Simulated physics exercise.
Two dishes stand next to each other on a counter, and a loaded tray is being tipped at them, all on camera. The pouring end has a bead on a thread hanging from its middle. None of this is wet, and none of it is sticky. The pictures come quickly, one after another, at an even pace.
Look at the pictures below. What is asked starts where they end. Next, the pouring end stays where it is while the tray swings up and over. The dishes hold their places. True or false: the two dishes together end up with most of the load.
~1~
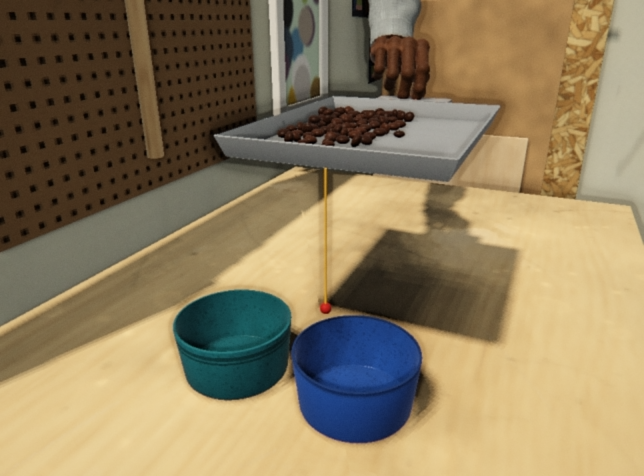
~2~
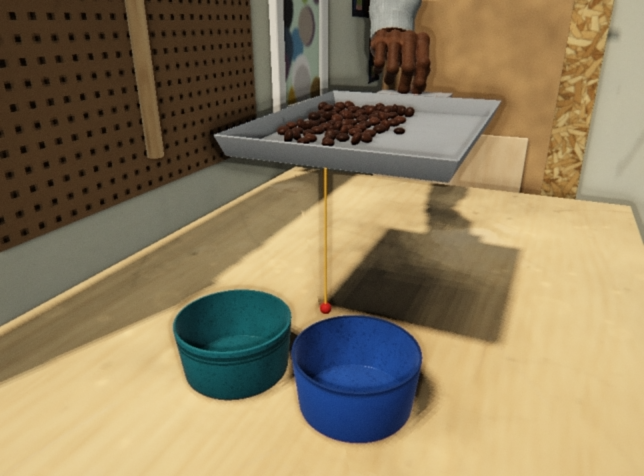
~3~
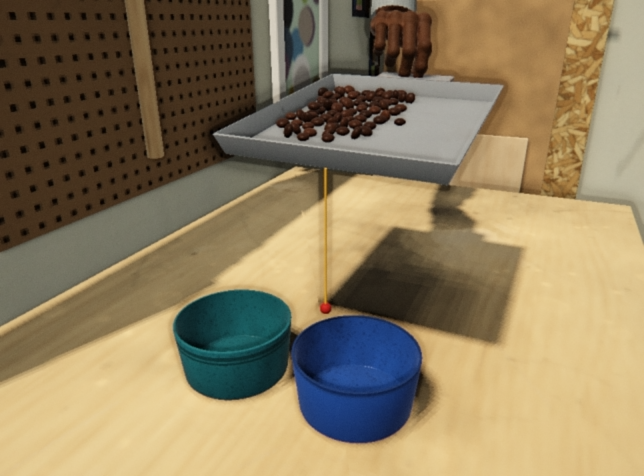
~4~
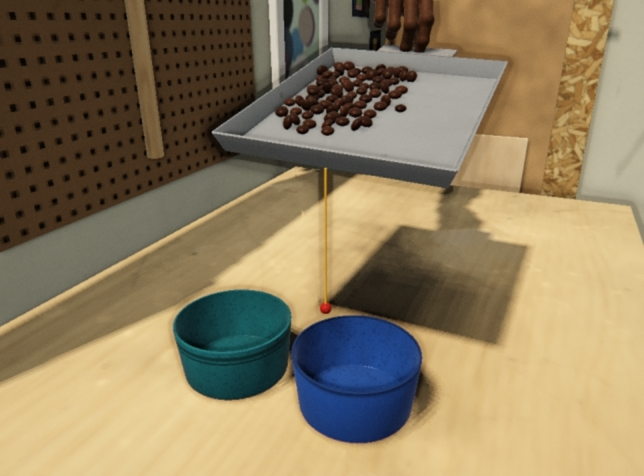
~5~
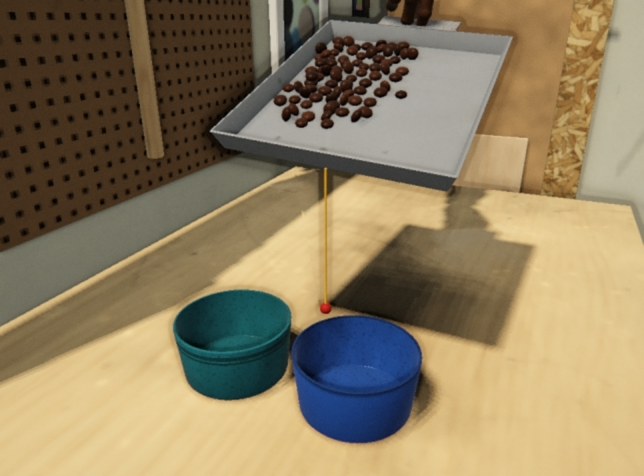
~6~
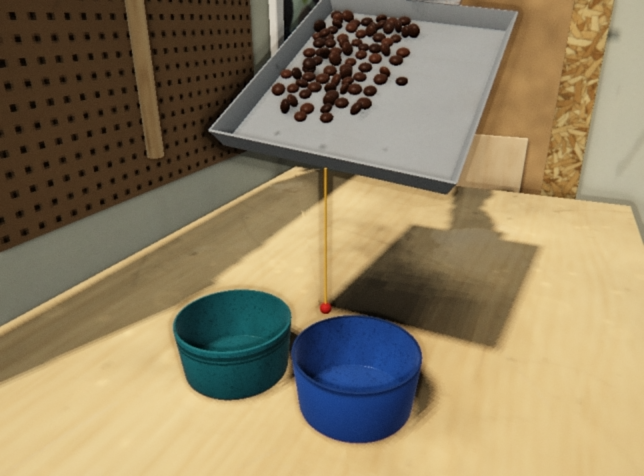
False.
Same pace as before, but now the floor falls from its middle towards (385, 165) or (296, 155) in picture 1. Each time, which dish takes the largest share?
First the right one, then the left-hand dish.
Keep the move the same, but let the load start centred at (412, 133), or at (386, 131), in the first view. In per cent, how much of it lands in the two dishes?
About 50 % and 50 %.
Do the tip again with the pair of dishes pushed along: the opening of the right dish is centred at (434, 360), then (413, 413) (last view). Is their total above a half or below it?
For the earlier try a smaller portion is kept, for the later one a larger portion.
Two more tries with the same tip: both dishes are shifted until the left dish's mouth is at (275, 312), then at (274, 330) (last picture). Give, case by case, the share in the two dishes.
About 20 per cent, then about 50 per cent.
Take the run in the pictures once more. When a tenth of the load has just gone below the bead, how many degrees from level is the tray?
Around 90°, give or take.
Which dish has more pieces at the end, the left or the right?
More winds up in the rightward dish.
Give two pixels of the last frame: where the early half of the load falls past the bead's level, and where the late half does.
Around (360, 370) first; around (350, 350) second.
Shortly afterwards, tray tipped right over; the bulk on the tray; a little in the air.
Next, tray tipped past a quarter turn; near a quarter in the right dish; only a few in the left dish; near two thirds outside both; a little in the air.
Some moments later, tray tipped past a quarter turn; near a third in the right dish; only a few in the left dish; near two thirds outside both.
In the end, tray tipped past a quarter turn; near a third in the right dish; only a few in the left dish; near two thirds outside both.
